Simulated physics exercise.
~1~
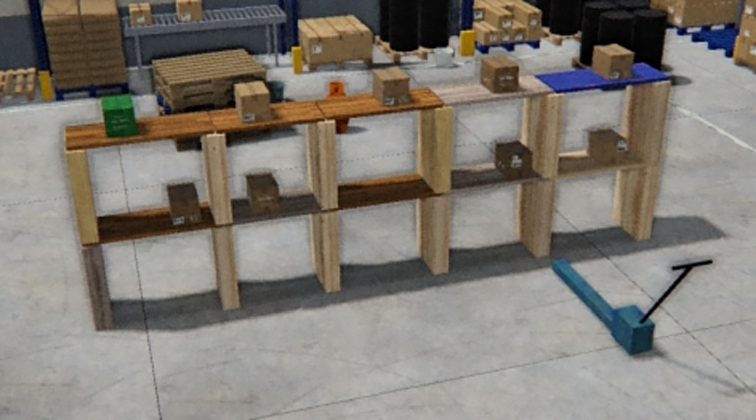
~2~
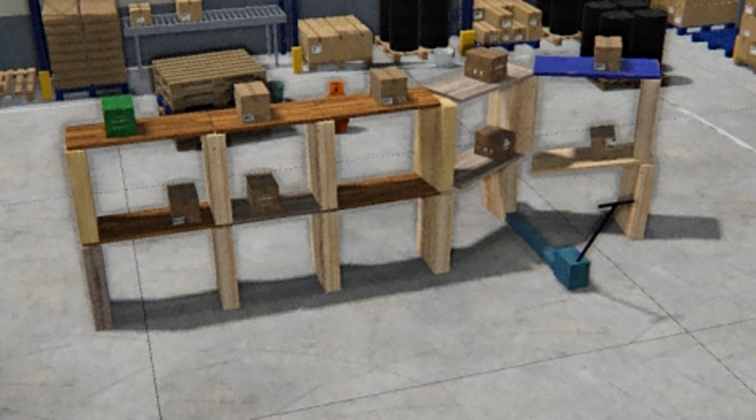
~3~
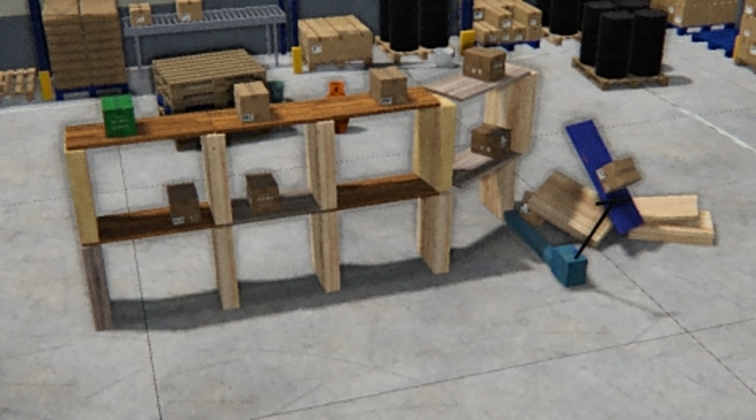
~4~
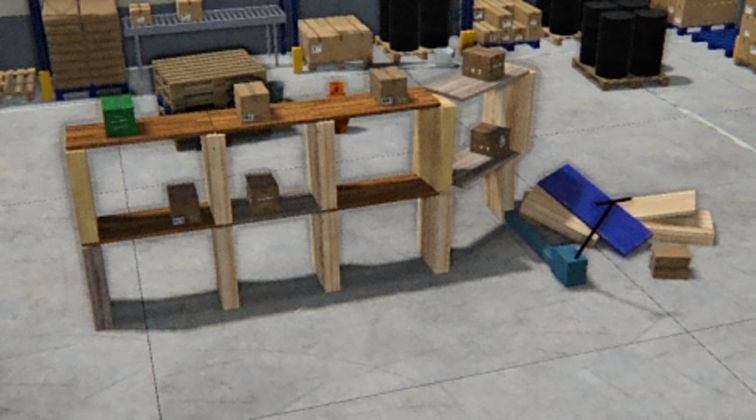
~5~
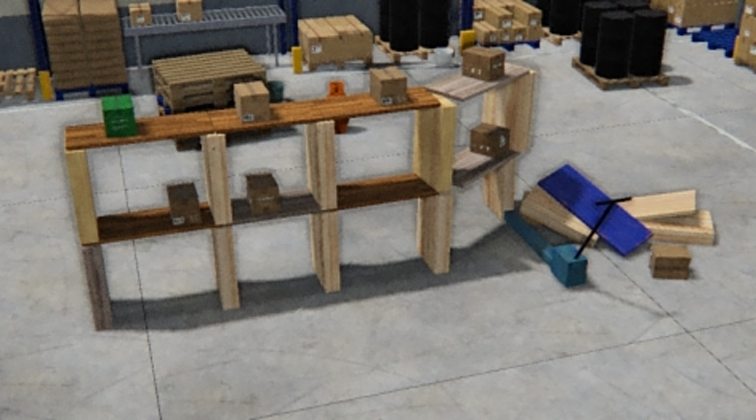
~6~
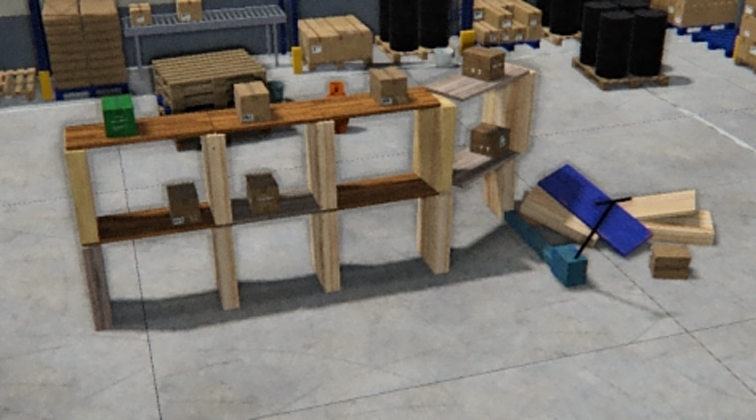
At the start, a two-tier rack of upright timber slabs and boards stands on a warehouse floor, holding cardboard boxes and a green carton, with a teal jack near its right end. The jack moves left and up into the foot of the rack, skewing the boards beside the blue one. The right end bay then gives way, and its uprights topple while the blue board drops at a steep tilt with a box. The board settles lower across the fallen timber, and a box lands on the floor. Finally everything lies still, the rest of the rack standing and the green carton unmoved.
